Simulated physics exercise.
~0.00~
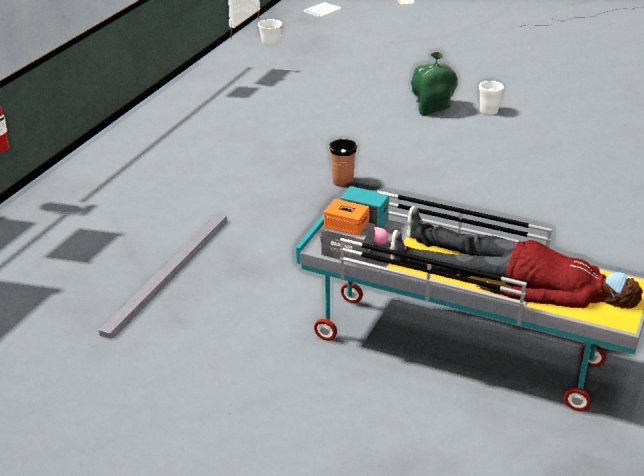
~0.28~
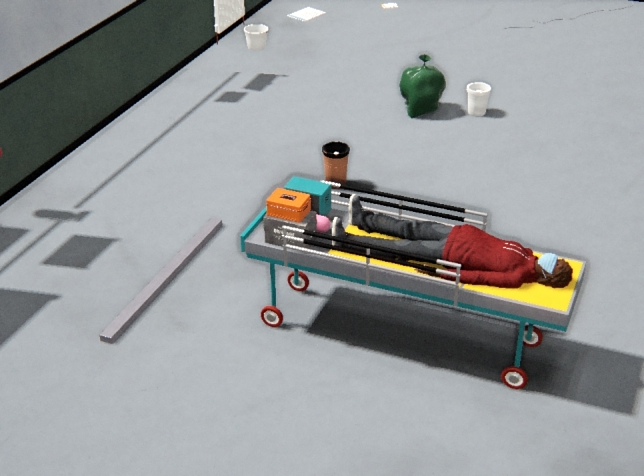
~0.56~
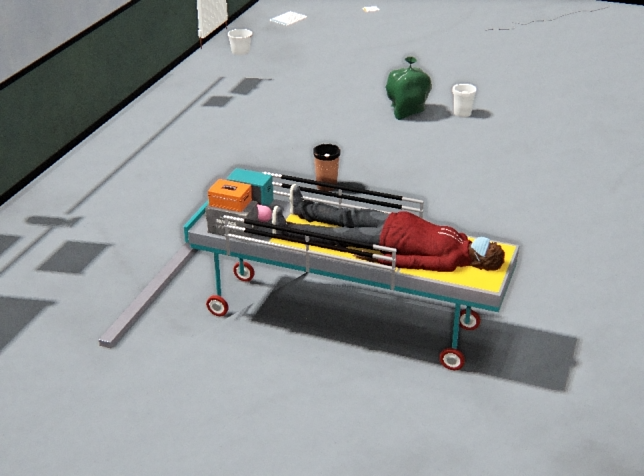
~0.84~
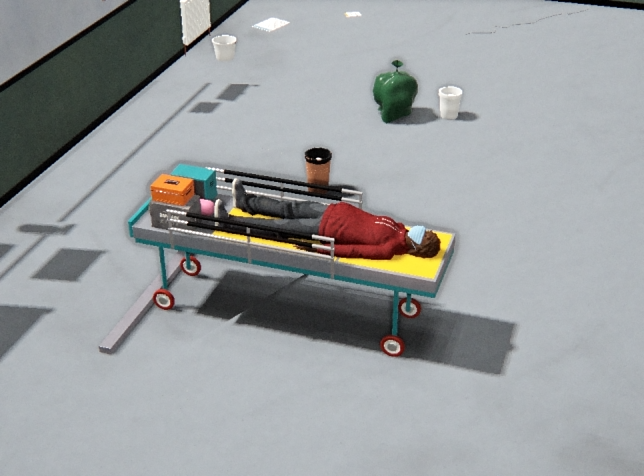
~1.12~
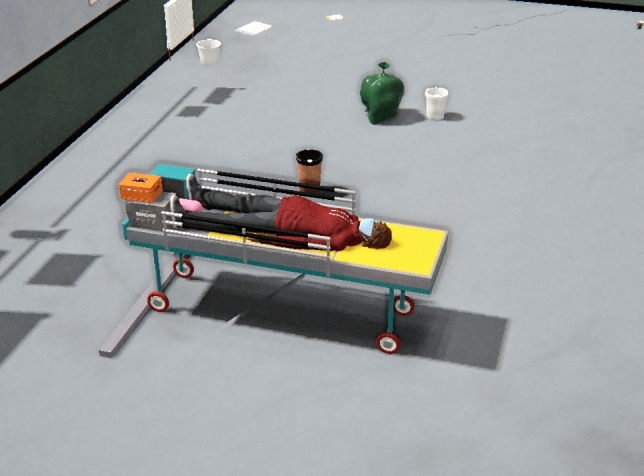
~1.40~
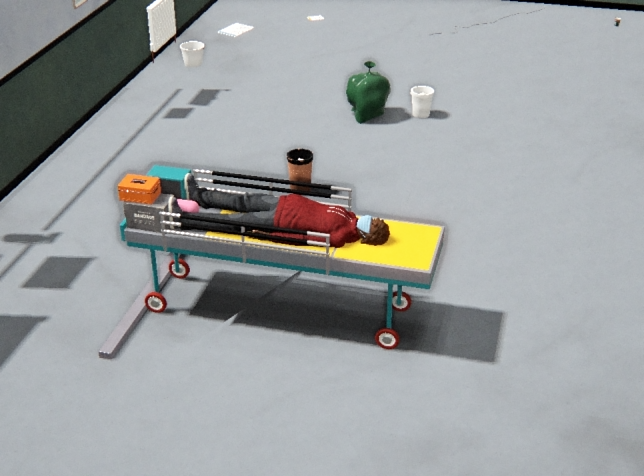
A wheeled gurney with teal legs and red wheels rolls left across a grey floor, seen from above at an angle. On its yellow mat lies a person in a red top, head to the right, with an orange case, a teal monitor, a grey holdall and a pink gas bottle at the left end. A long sill lies ahead, and bins and a green bag stand behind. The gurney reaches the sill and stops short without tilting, while the person slides left along the mat toward the foot end. Everything stays aboard, the orange case resting at the left edge.
